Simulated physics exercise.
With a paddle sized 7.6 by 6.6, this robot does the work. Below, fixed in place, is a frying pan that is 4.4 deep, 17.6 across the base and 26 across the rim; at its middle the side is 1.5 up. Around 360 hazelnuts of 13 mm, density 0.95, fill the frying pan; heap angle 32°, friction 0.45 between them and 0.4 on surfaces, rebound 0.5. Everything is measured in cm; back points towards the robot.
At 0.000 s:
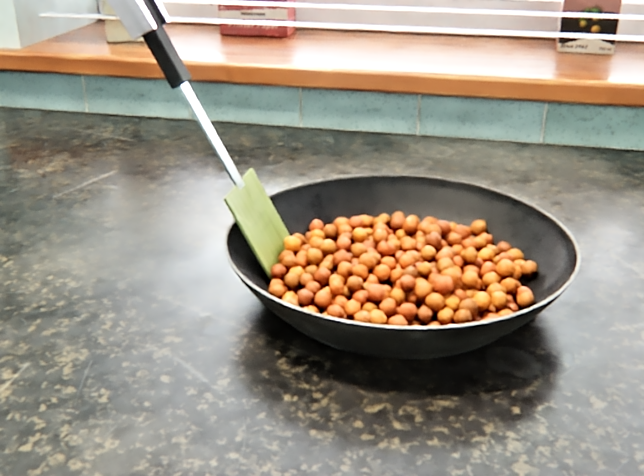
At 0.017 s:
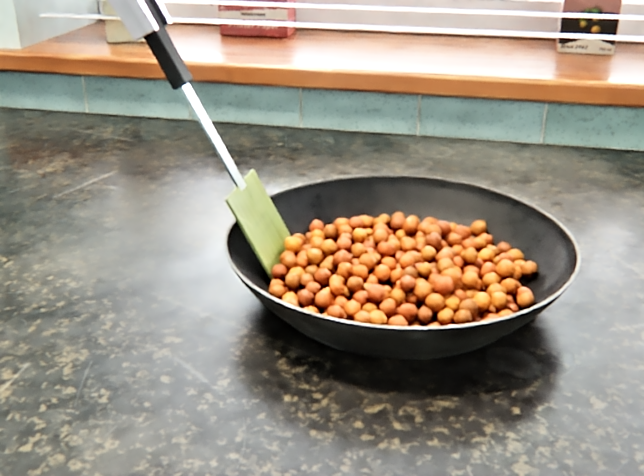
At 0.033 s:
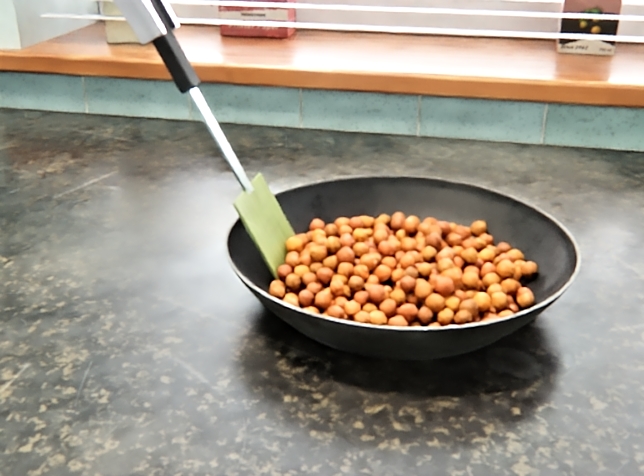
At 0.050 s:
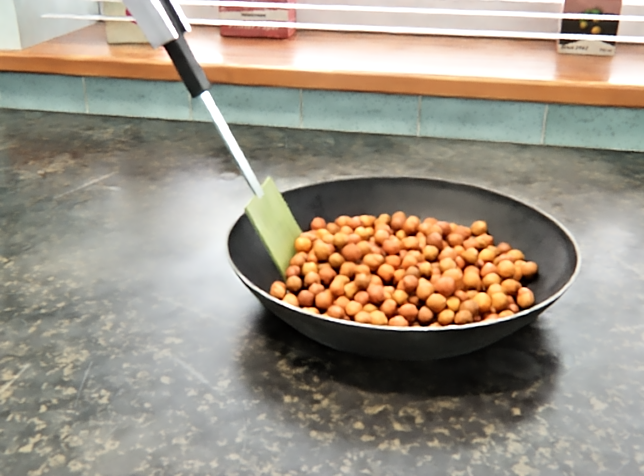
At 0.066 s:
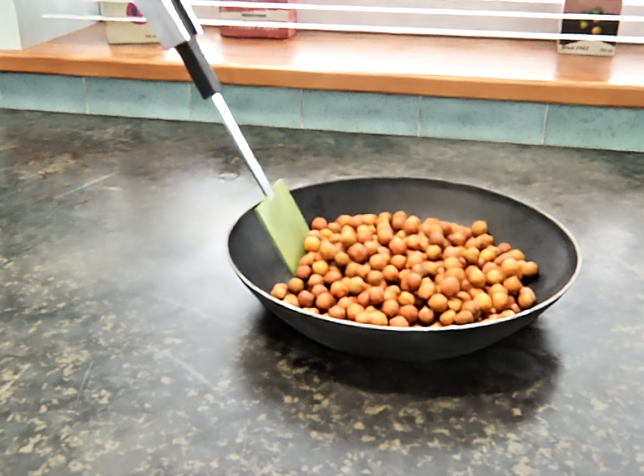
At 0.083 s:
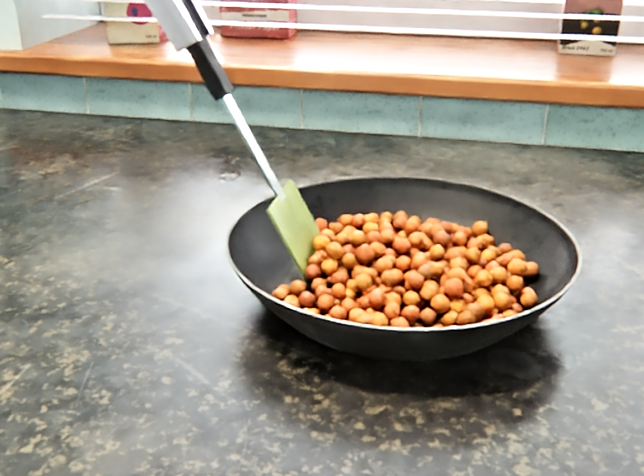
The video shows a black frying pan filled with round brown hazelnuts on a dark speckled countertop, while a tilted green paddle on a metal handle moves slightly right from the pan's left side, pushing the nearest nuts inward.
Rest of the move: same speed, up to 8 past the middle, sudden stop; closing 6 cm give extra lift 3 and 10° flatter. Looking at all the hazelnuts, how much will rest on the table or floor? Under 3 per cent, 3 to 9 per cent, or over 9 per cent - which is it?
It is 3 to 9 per cent.
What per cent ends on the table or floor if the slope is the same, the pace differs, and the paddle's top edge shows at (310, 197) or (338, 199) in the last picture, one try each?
Around 15 per cent, then around 25 per cent.
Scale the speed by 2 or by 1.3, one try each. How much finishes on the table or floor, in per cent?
Some 20 per cent, then some 5 per cent, on the table or floor.
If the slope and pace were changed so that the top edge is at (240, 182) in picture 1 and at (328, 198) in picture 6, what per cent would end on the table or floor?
Some 20 per cent.
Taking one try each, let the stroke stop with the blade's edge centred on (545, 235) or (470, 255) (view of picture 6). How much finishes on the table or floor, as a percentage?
The two tries give near 20 and near 0 in a hundred.
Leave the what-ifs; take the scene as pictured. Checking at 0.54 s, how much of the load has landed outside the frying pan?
Close to 4 per cent of the load.
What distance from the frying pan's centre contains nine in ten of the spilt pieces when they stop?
About 30 cm from the centre.
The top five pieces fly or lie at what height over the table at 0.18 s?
I'd put it close to 5 cm.
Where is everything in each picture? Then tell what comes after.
In the first frame, the paddle top edge at (238, 183), sloping 62°; upper third of the load around (392, 263), from x 275 to 530, top at y 220; 356 in the frying pan.
In the second frame, the paddle top edge at (240, 184), sloping 62°; upper third of the load around (392, 263), from x 275 to 530, top at y 220.
In the third frame, the paddle top edge at (247, 187), sloping 62°; upper third of the load around (382, 263), from x 275 to 530, top at y 220.
In the fourth frame, the paddle top edge at (258, 192), sloping 62°; upper third of the load around (382, 263), from x 280 to 530, top at y 220.
In the fifth frame, the paddle top edge at (269, 193), sloping 62°; upper third of the load around (386, 264), from x 280 to 530, top at y 220.
In the sixth frame, the paddle top edge at (280, 194), sloping 62°; upper third of the load around (397, 263), from x 280 to 530, top at y 220; 356 in the frying pan.
After 0.18 s, sloping 62°, highest piece 5 above the table; 356 in the frying pan.
After 0.28 s, sloping 58°, highest piece 7 above the table; 356 in the frying pan.
After 0.54 s, sloping 52°, highest piece 5 above the table; 338 in the frying pan, 16 on the table or floor, 2 on the blade or in flight.
After 1.59 s, sloping 52°, highest piece 5 above the table; 338 in the frying pan, 18 on the table or floor.
In the end, 338 in the frying pan, 18 on the table or floor. That is 5 % on the table or floor.
